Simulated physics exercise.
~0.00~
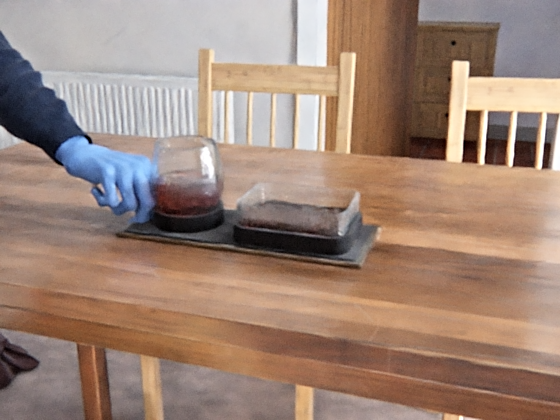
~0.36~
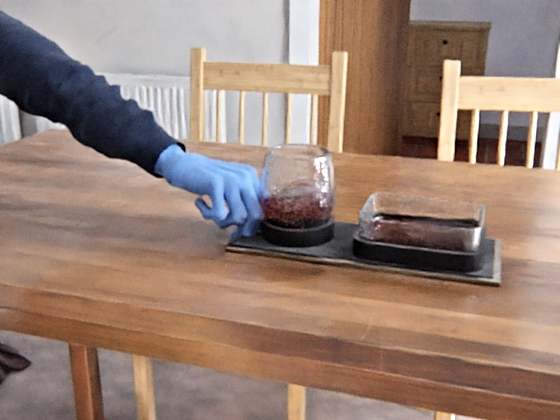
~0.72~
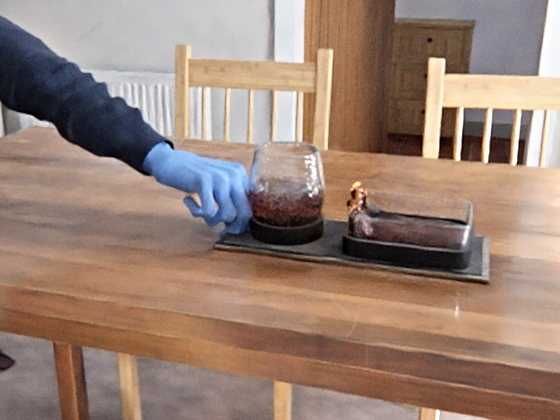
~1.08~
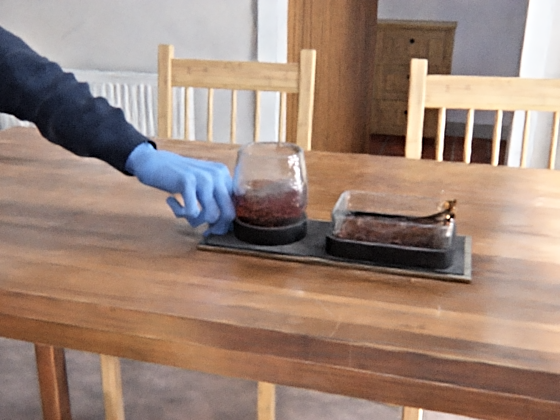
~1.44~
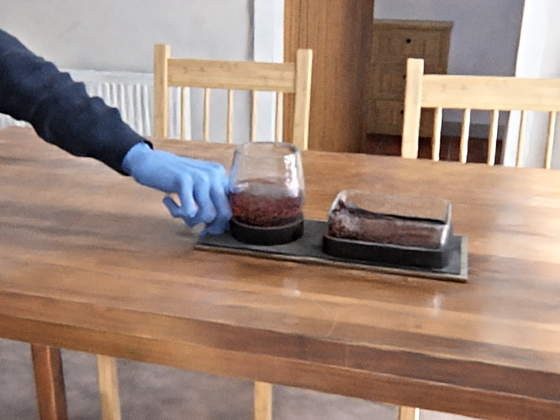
At the start, a blue-gloved hand reaches in from the left beside a dark tray on a wooden table, where a round-bellied glass and a clear rectangular box, both open, hold dark reddish tea in black holders. The tray slides right across the tabletop, the hand staying at its left end, and then stops. Just after, the tea in the box leaps up at its left end, then rides up toward the right rim. The glass stays upright and keeps all its tea. Finally, the box's splash has dropped back and the tray rests, the hand still beside it.
